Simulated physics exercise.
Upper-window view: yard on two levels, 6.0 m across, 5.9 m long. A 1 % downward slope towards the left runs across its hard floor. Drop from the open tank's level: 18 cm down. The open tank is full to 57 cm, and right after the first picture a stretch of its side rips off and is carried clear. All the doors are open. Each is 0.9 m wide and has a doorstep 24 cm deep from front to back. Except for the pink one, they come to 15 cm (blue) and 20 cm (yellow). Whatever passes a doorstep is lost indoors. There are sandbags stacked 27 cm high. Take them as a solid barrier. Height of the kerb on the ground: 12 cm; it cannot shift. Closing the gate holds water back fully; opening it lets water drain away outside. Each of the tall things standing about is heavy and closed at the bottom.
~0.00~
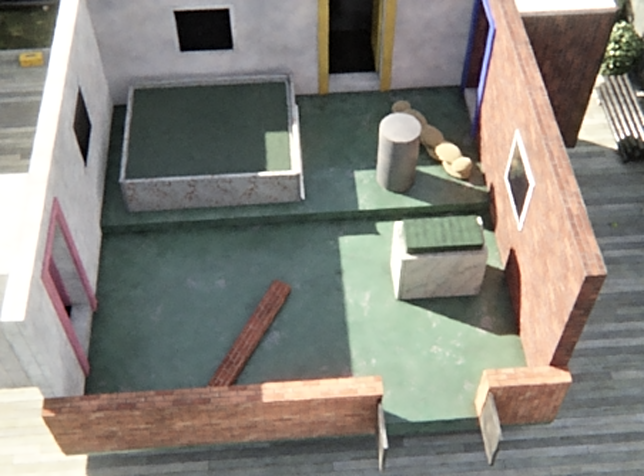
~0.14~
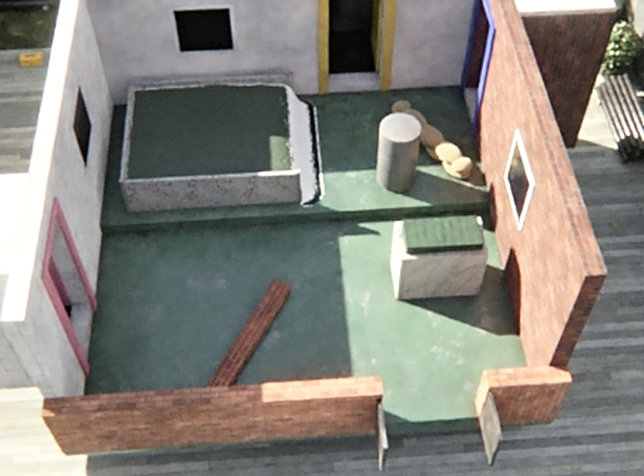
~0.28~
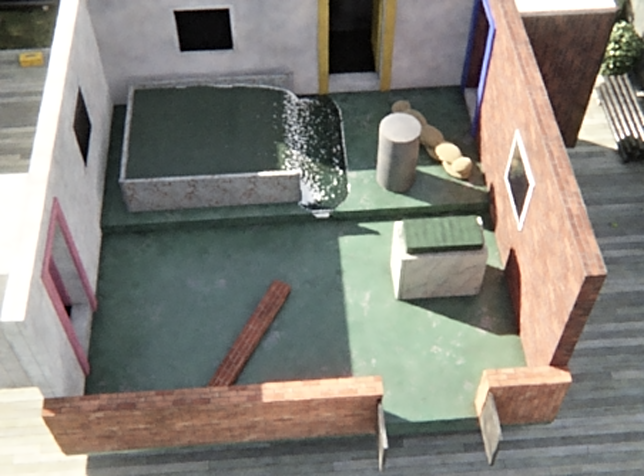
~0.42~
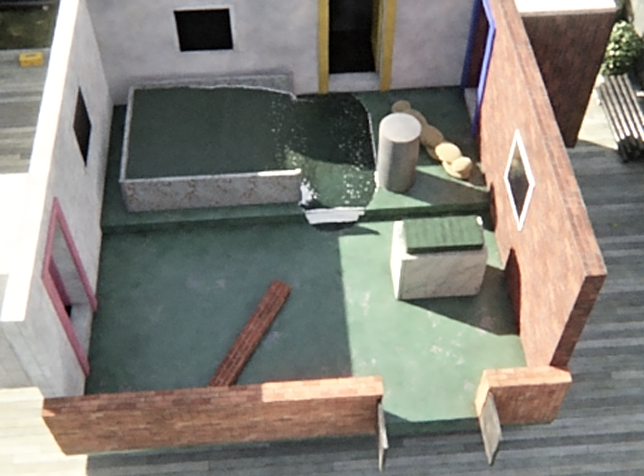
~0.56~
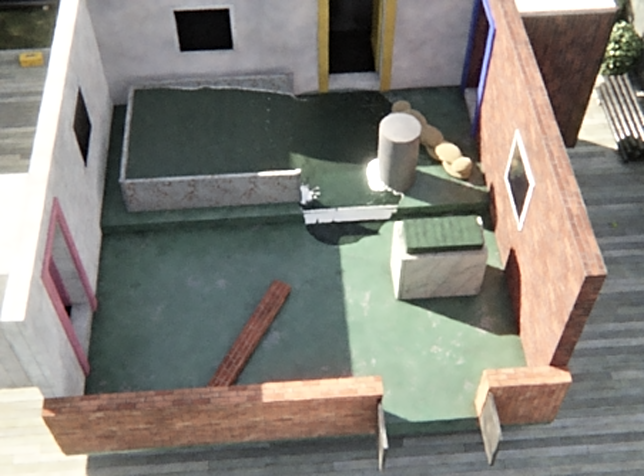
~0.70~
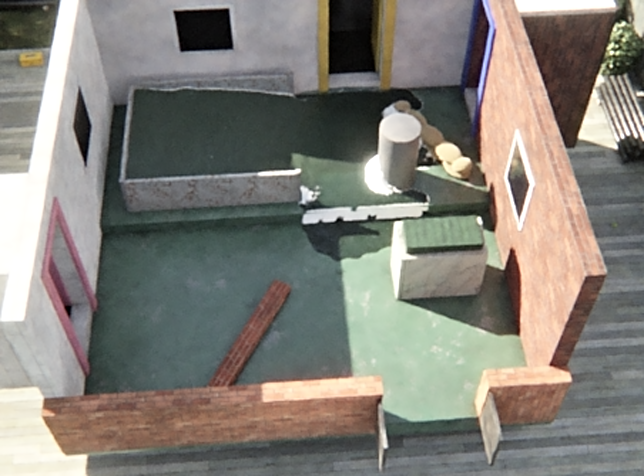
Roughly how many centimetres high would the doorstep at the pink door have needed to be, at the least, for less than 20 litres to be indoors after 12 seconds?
At least 8 cm or so.
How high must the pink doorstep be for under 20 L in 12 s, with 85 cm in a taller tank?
Some 14.0 cm.
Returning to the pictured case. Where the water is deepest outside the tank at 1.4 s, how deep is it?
Roughly 39 cm.
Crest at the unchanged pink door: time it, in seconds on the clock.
At roughly 12.0 s.
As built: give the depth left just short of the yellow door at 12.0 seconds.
It comes to about 6.5 centimetres deep.
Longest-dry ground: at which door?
The last one is the pink door.
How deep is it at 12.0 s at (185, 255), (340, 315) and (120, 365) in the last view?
Roughly 10, 7 and 12 centimetres.
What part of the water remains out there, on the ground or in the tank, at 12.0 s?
I'd estimate some 84 in a hundred.
After 1.4 s water covers 30 % of the floor, deepest (39 cm) near (395, 139); it has not reached the pink door.
After 3.0 s water covers 50 % of the floor, deepest (34 cm) near (489, 218); it has not reached the pink door.
After 12.0 s water covers 90 % of the floor, deepest (14 cm) near (89, 355); 14 cm at the pink door, 0 litres in over its 24 cm doorstep.
At the pink door as built, the water arrived by 5.8 s and peaked near 14 cm at 12.0 s.
With a doorstep of 6.5 cm, 47 litres would have come in within the 12 s; with 10 cm, 5 litres. So under 20 litres takes about 8 cm.
